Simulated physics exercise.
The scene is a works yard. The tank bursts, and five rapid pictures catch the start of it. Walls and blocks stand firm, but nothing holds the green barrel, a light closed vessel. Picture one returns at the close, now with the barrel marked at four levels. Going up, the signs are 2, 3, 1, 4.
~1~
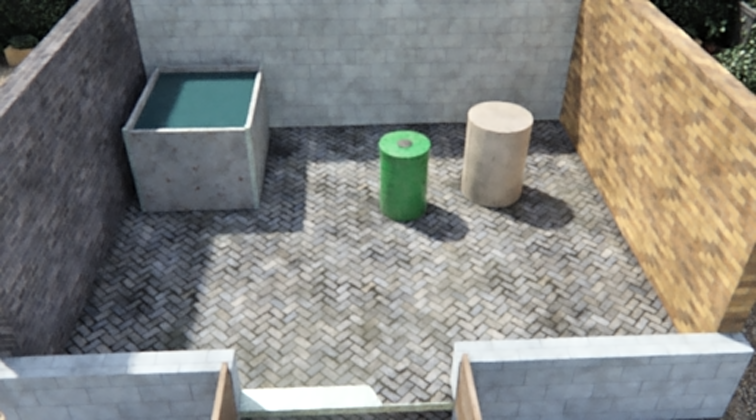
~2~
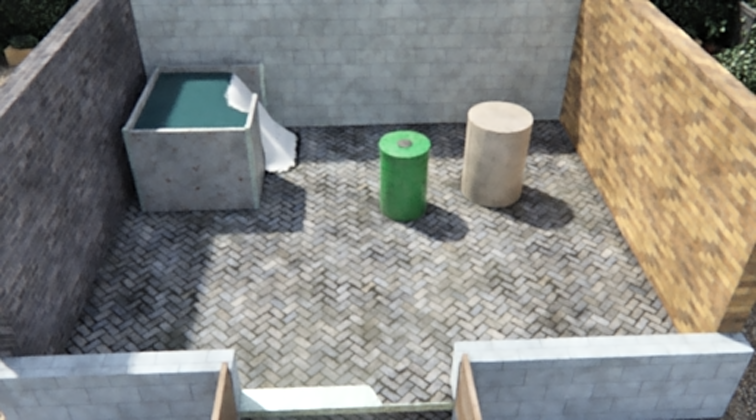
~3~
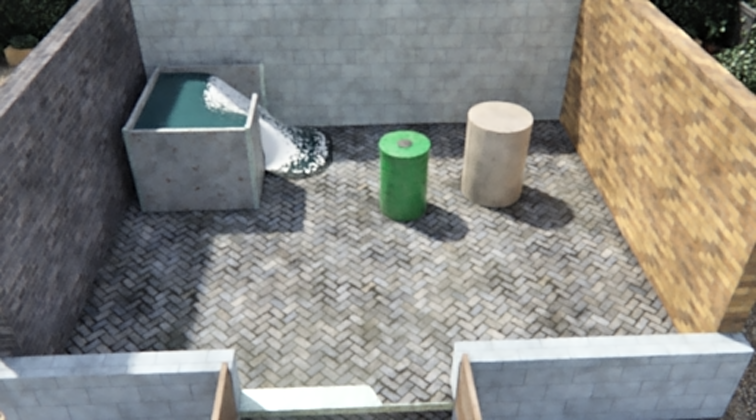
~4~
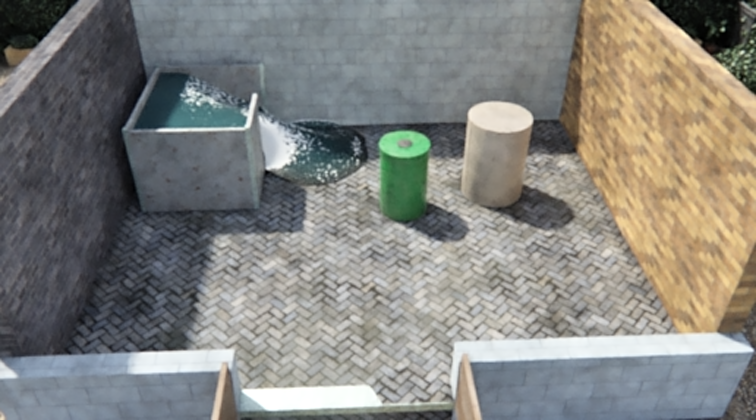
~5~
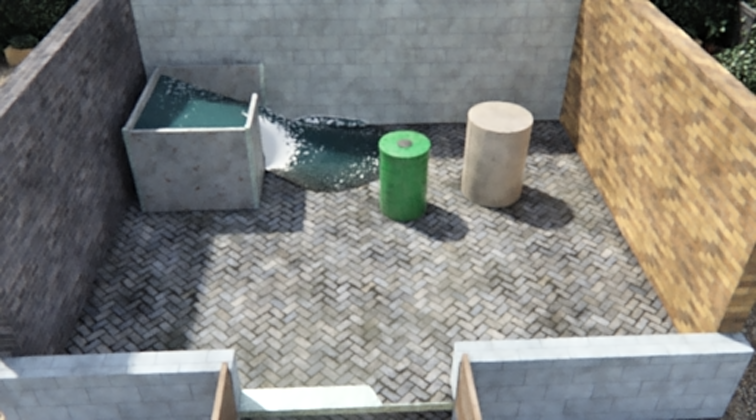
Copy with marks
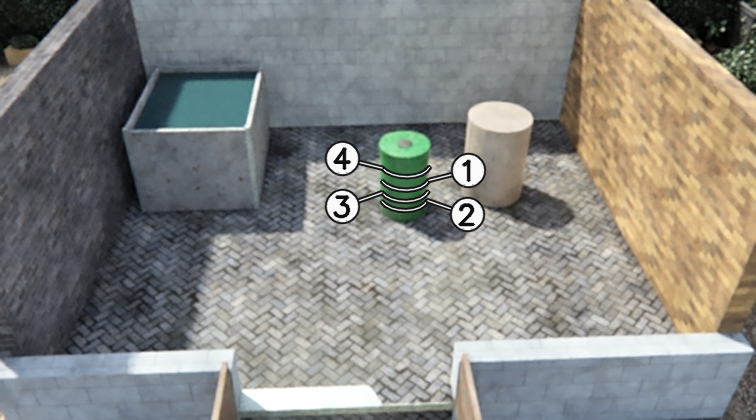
The clip shows a walled, brick-paved yard with a concrete tank, a green barrel and a beige cylinder; water pours from the tank's right side and spreads across the paving to the green barrel, which stays still.
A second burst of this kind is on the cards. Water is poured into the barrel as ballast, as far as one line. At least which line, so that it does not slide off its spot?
It is 2.
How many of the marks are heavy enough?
All of the four.
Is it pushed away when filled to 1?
No, not at all.
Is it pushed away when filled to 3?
No, not at all.
In white, 1 at (406, 190); 2 at (406, 210); 3 at (406, 201); 4 at (407, 176); from the bottom up 2, 3, 1, 4.
With 1, it does not move.
With 2, it does not move.
With 3, it does not move.
With 4, it does not move.
